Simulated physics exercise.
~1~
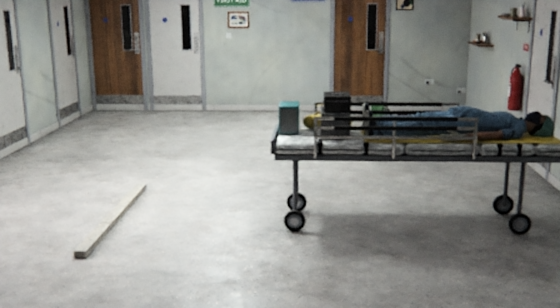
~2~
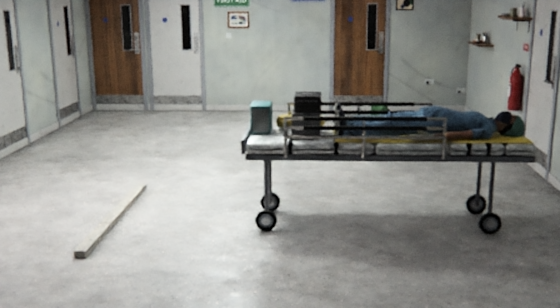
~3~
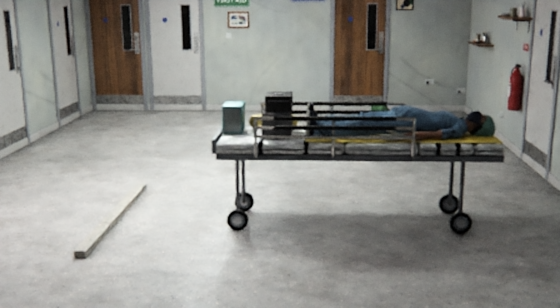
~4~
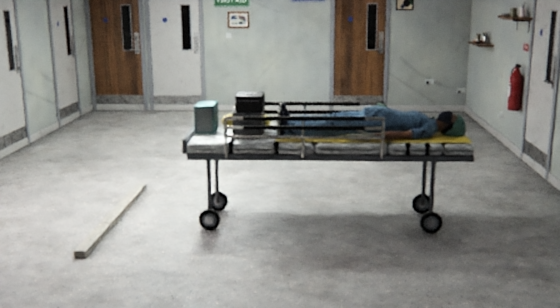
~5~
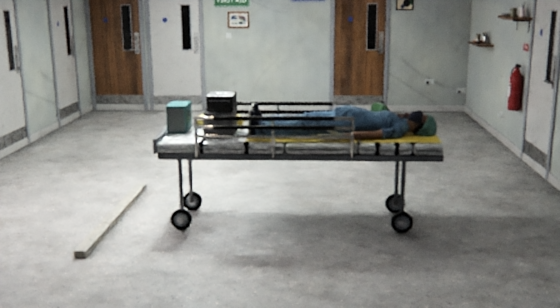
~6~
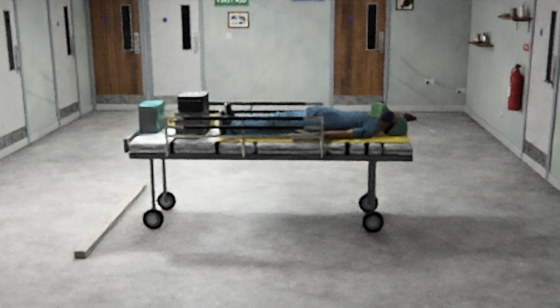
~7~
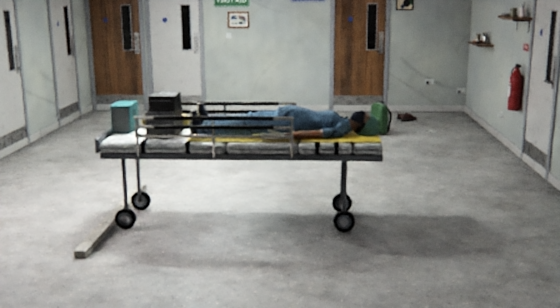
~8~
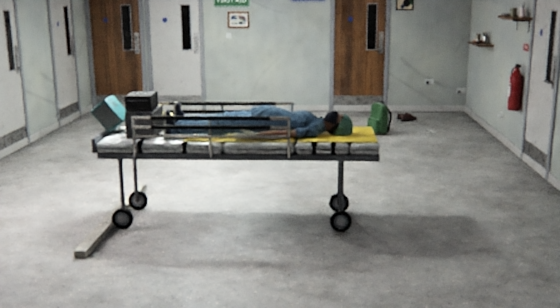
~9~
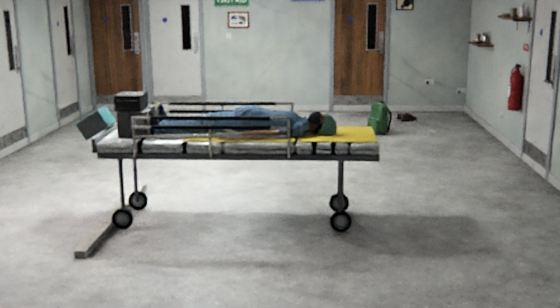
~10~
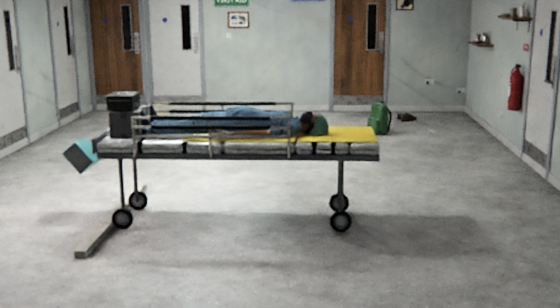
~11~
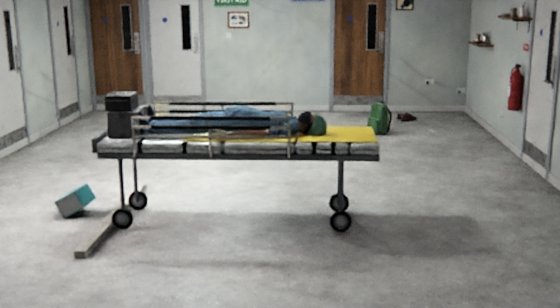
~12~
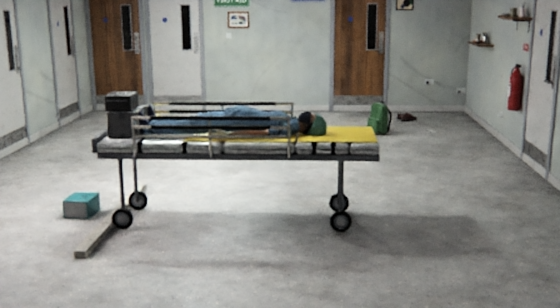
In a grey-floored corridor with white and brown doors and a red extinguisher at right, a still camera views a wheeled trolley from the side. A limp person in blue lies on it, feet to the left, near a black case and a teal box-shaped monitor at the left end. The trolley rolls left until its wheels meet a low sill on the floor, where it stops, staying flat. The person and black case slide on a little, while the monitor tips over the end and tumbles down. It settles on the floor beside the sill, the person and case still aboard.
